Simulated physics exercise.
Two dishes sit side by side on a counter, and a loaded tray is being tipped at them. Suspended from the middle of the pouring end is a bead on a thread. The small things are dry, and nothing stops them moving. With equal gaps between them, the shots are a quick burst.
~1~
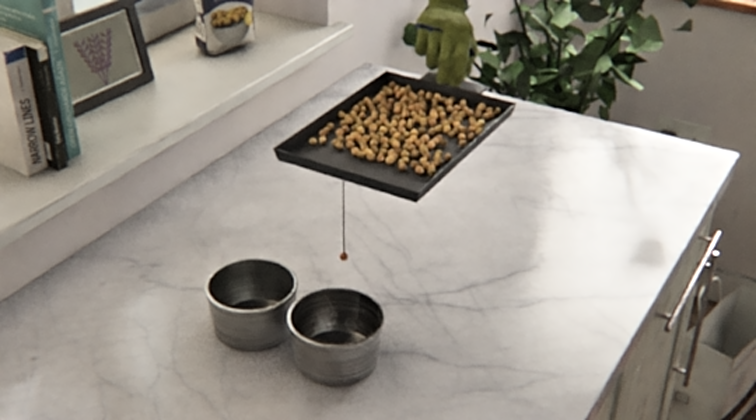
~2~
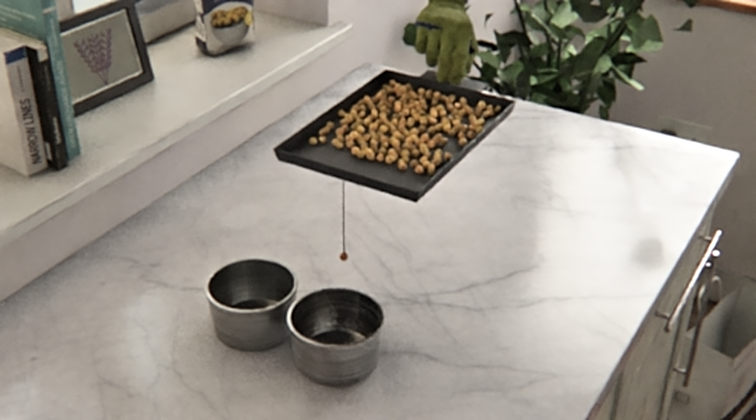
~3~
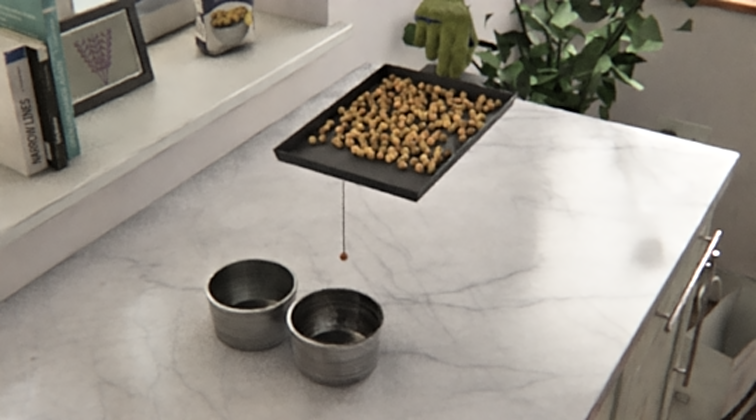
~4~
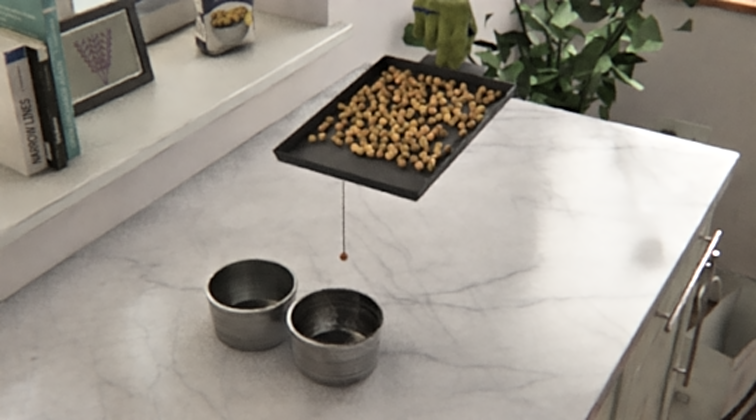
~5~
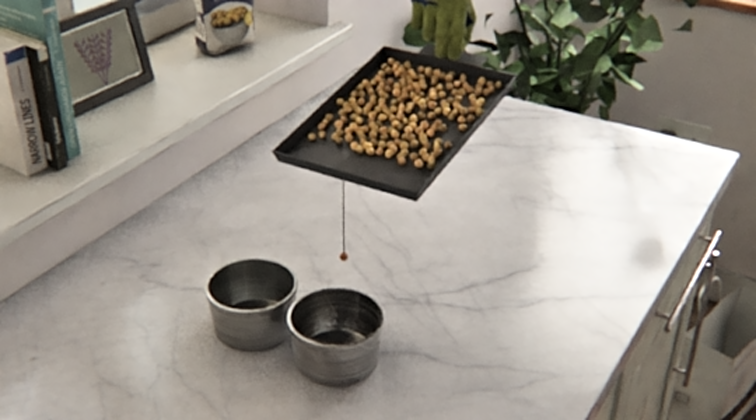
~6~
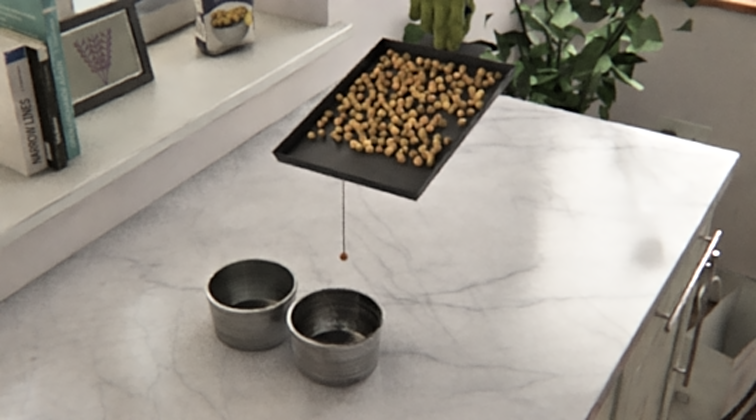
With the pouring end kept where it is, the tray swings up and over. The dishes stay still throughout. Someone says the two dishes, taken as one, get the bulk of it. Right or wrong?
Right, they get more than half.
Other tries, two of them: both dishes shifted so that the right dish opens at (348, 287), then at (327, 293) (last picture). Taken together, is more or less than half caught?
With the first shift the pair saves beyond half; with the second, beyond half.
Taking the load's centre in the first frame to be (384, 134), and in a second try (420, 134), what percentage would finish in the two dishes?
You'd get 70 % the first time and 70 % the second.
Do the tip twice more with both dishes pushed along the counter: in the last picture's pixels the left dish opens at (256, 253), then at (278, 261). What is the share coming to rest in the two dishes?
You'd end up with around 70 per cent and then around 80 per cent.
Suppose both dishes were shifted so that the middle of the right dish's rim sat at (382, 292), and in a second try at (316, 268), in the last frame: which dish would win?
One: The dish on the left. Two: The dish on the right.
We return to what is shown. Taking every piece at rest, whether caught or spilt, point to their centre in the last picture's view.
Last view, resting centre - approx. (296, 328).
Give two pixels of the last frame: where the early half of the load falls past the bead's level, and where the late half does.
First part (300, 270), rest (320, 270).
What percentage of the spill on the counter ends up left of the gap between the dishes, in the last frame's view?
Close to 30 in a hundred.
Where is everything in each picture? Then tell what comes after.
Corners of the pouring end (278, 148) and (417, 190), level; middle of the load (403, 124), dried chickpeas; left dish (226, 324); right dish (311, 359); bead on its thread (344, 257), in the first frame.
Corners of the pouring end (278, 148) and (417, 190), level; middle of the load (403, 123), in the second frame.
Corners of the pouring end (277, 148) and (416, 190), tipped barely, level across its low end; middle of the load (402, 119), in the third frame.
Corners of the pouring end (277, 149) and (416, 190), tipped a little, level across its low end; middle of the load (402, 114), in the fourth frame.
Corners of the pouring end (276, 150) and (416, 190), tipped a little, level across its low end; middle of the load (402, 108), in the fifth frame.
Corners of the pouring end (276, 151) and (415, 190), tipped a little, level across its low end; middle of the load (401, 103); left dish (226, 324); right dish (311, 359), in the sixth frame.
Just after the last frame, tray tipped steeply; almost all on the tray; just a few in the right dish; just a few in the air.
A moment on, tray tipped right over; the larger part on the tray; about a tenth in the right dish; just a few in the left dish; just a few outside both; just a few in the air.
Further on, tray tipped past a quarter turn; roughly a third in the right dish; roughly a third in the left dish; roughly a third outside both.
When it is over, tray tipped past a quarter turn; roughly a third in the right dish; roughly a third in the left dish; roughly a third outside both.
